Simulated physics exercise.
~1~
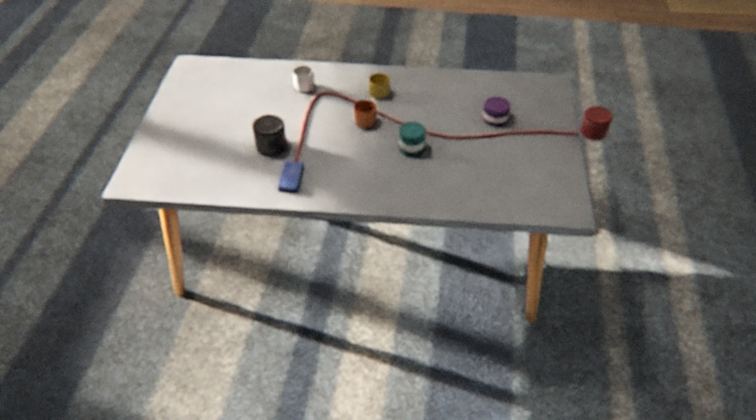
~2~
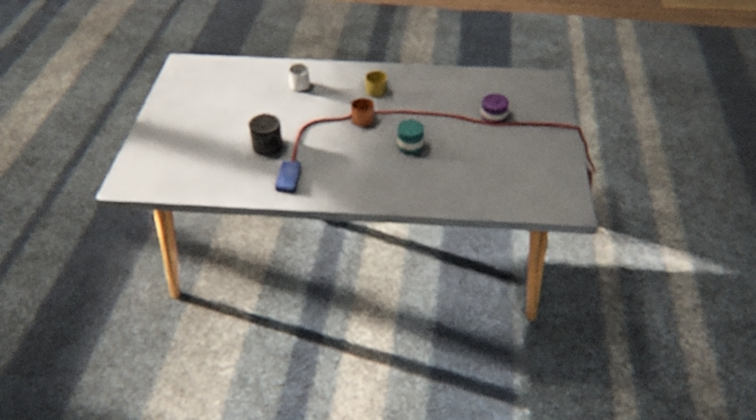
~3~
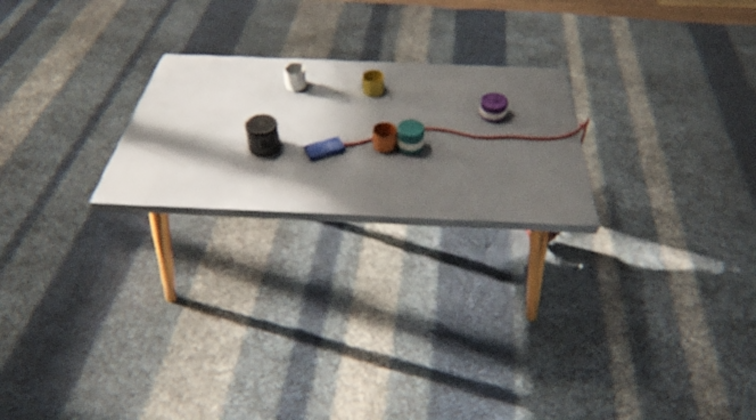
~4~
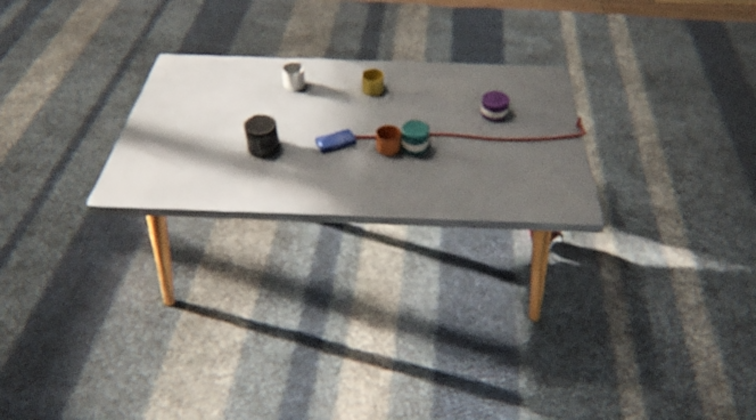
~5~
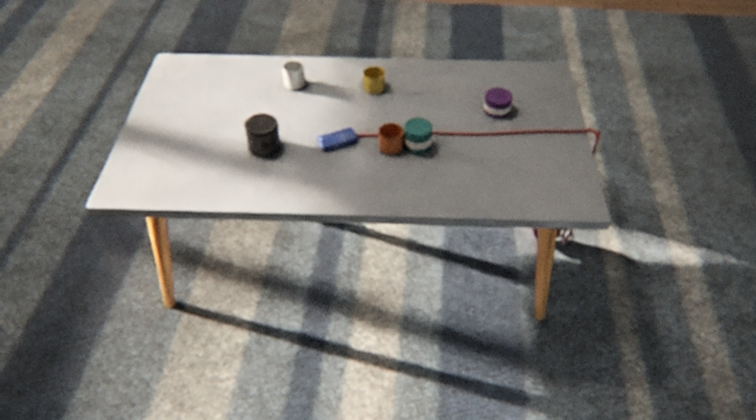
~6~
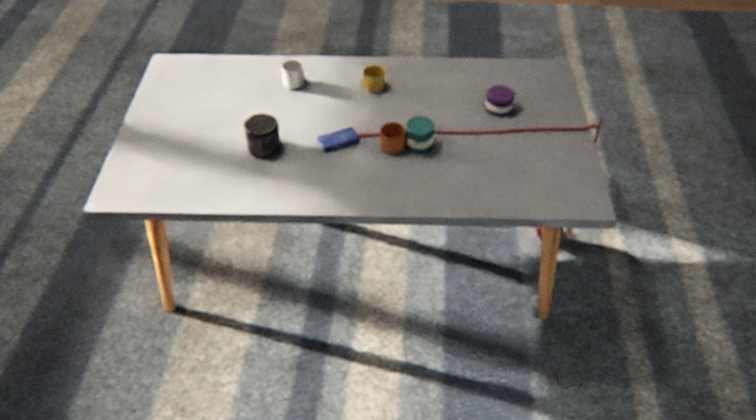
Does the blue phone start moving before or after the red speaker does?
It starts moving after the red speaker. The speaker drops off the right side while the phone is still in its place, and only then does the phone slide across the table.
